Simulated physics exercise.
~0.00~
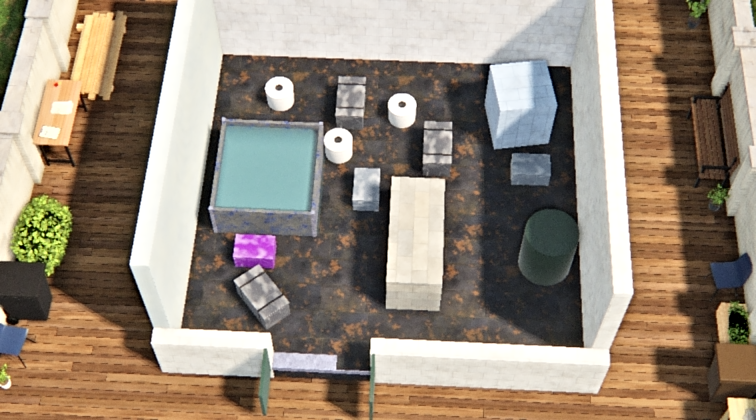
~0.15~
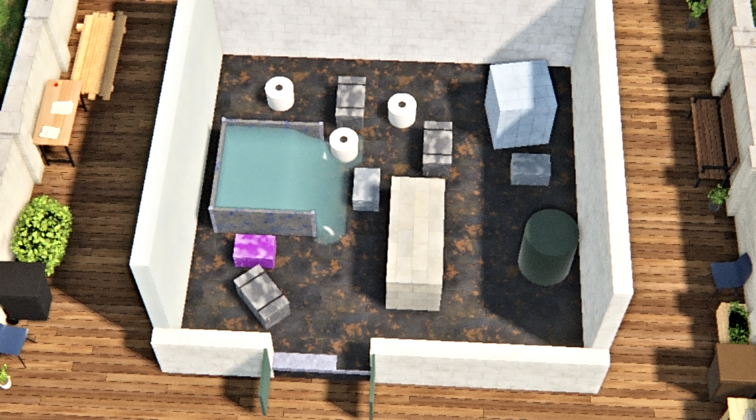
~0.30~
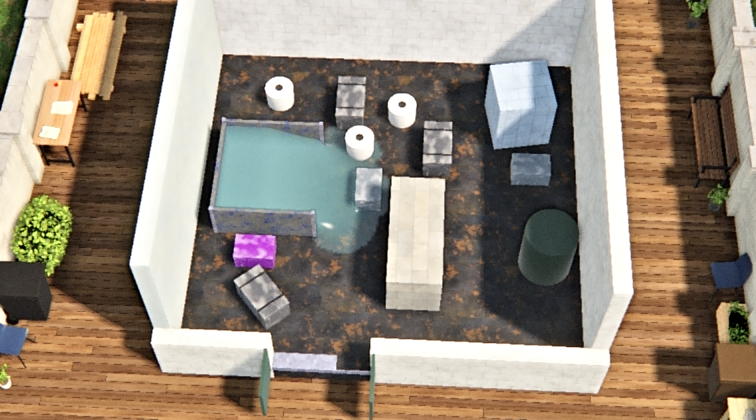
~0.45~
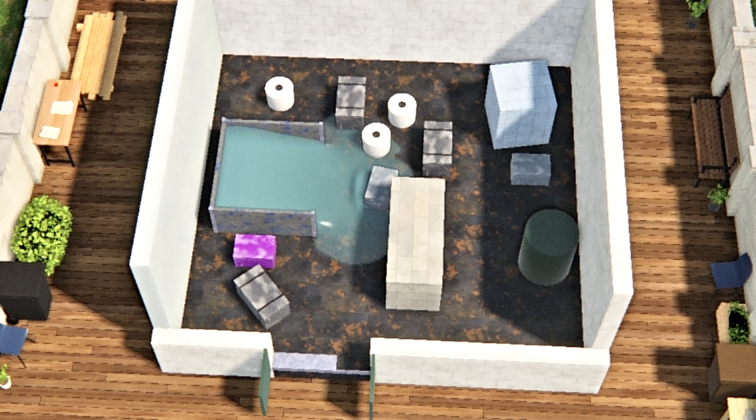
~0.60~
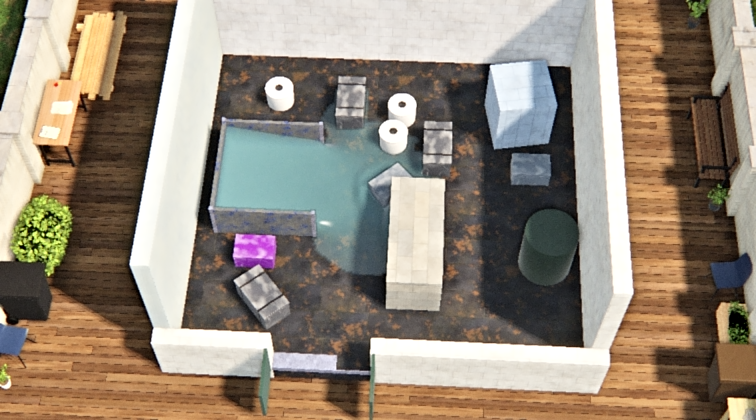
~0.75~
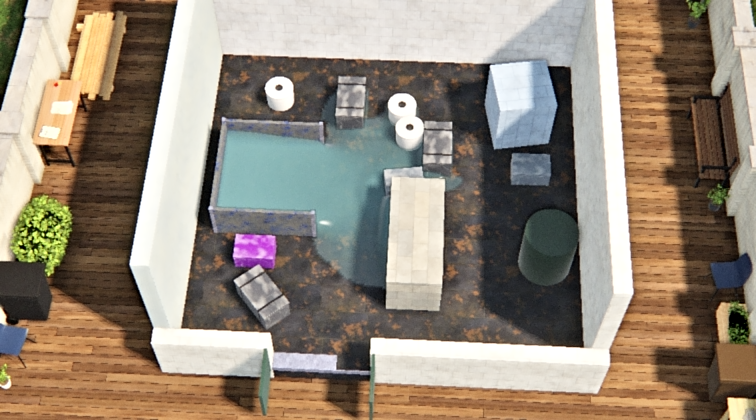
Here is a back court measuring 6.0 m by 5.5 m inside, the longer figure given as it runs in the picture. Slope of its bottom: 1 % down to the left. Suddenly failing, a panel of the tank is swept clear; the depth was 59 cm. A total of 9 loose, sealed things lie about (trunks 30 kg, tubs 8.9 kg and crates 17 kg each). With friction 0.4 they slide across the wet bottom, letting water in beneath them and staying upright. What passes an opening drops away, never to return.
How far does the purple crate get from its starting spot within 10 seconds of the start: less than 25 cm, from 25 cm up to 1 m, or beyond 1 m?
Expect it to remain essentially still.
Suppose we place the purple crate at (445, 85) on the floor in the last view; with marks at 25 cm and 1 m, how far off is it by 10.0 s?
It gets carried off.
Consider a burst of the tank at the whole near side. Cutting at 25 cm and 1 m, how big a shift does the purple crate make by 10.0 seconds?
So the purple crate shifts partway.
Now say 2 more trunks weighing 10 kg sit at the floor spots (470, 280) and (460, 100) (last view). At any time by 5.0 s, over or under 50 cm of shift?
In sequence: Within it, then beyond it.
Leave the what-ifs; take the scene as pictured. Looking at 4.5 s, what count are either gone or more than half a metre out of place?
4.
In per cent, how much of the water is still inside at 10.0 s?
About 80 in a hundred parts of the water.
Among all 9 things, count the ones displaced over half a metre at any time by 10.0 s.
My count gives 5.
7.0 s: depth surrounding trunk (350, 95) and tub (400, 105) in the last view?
Roughly 3 and 6 cm.
After 2.0 s the purple crate is near (254, 246), 0.0 m from its start, aground; 0 of 9 are out; 0 afloat.
After 4.5 s the purple crate is near (254, 246), 0.0 m from its start, aground; 0 of 9 are out; 4 afloat.
After 7.0 s the purple crate is near (254, 246), 0.0 m from its start, aground; 0 of 9 are out; 1 afloat.
After 10.0 s the purple crate is near (254, 246), 0.0 m from its start, aground; 0 of 9 are out; 0 afloat.
